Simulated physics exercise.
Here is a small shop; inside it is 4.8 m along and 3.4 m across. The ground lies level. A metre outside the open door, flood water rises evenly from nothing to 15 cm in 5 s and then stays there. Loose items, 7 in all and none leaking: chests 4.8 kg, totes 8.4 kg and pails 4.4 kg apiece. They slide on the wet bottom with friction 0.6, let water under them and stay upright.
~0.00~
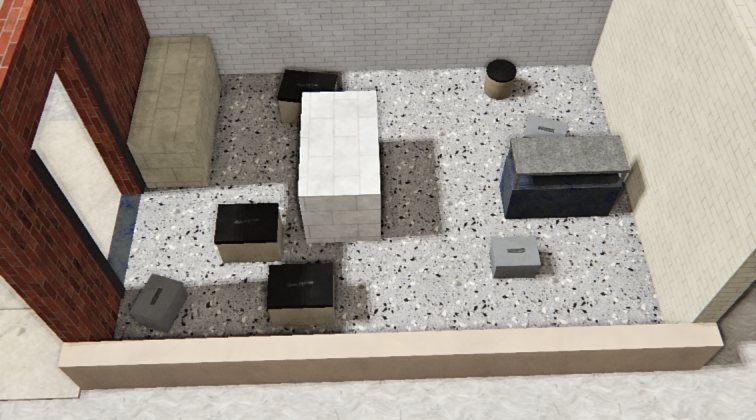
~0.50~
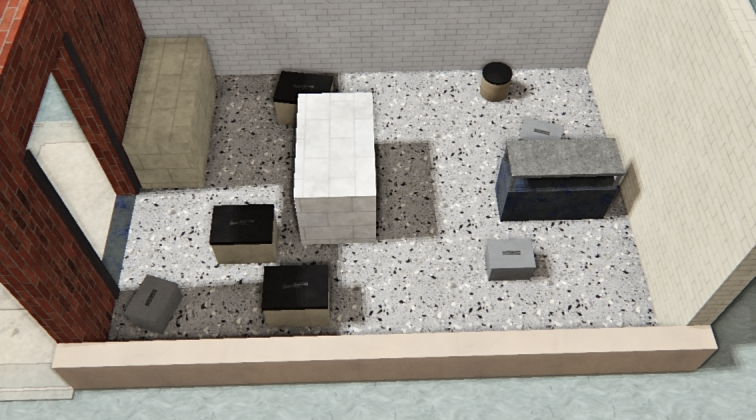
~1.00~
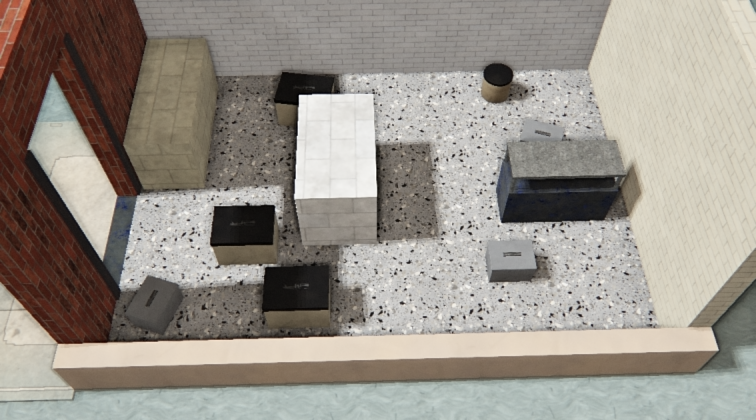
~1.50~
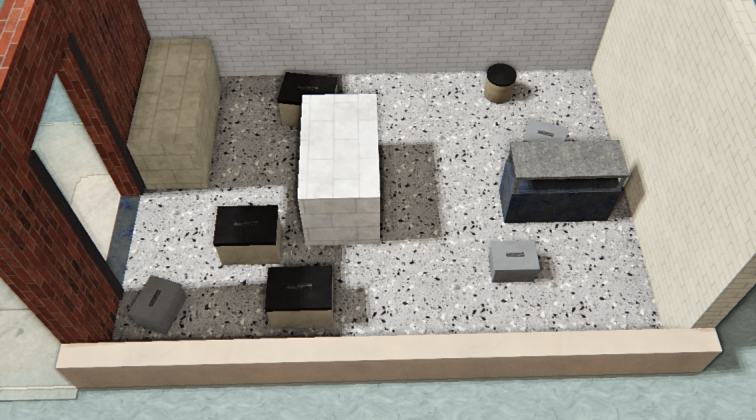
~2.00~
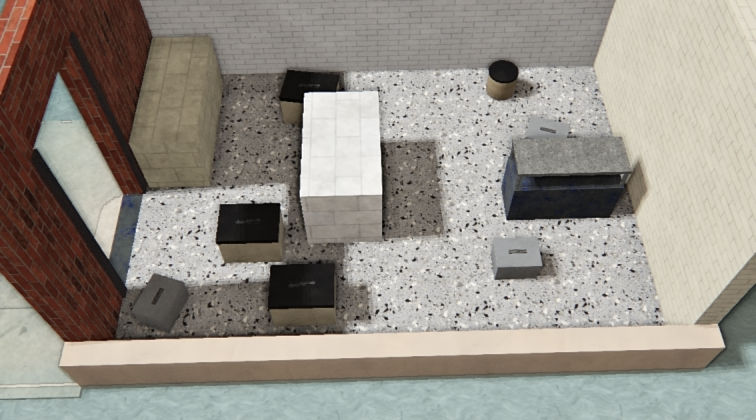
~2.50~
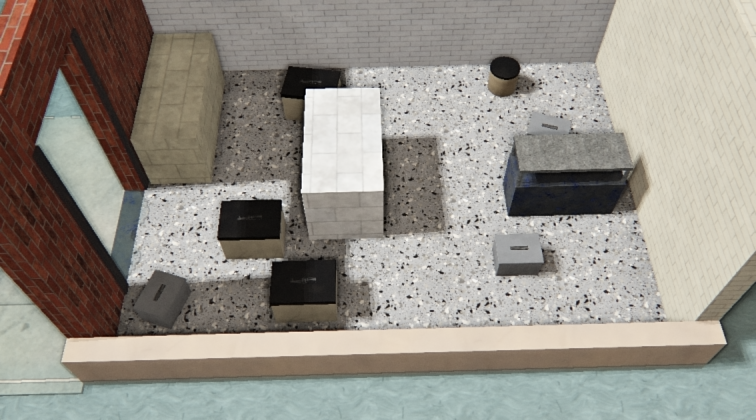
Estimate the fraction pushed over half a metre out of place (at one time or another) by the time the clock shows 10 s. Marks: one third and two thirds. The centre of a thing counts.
Share: One to two thirds.
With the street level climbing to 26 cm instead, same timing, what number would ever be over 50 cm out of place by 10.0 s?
Then 4.
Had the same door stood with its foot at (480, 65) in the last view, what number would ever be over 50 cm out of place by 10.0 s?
In that case 2 of them.
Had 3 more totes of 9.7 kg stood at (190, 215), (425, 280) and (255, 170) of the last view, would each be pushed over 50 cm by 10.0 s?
In that order: More, less, less.
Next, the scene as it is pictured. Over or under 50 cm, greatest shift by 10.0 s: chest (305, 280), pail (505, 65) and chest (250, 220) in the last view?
In that order: Past it, less, past it.
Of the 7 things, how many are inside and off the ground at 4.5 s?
At that moment 0.
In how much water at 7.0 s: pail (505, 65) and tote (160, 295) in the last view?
Roughly 0 and 4 cm.
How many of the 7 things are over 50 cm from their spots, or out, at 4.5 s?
0 of them.
After 3.5 s 0 of 7 are over 50 cm from their spots; 0 afloat.
After 4.5 s 0 of 7 are over 50 cm from their spots; 0 afloat.
After 7.0 s 2 of 7 are over 50 cm from their spots; 2 afloat.
After 10.0 s 3 of 7 are over 50 cm from their spots, and 3 have been at some point; 2 afloat.
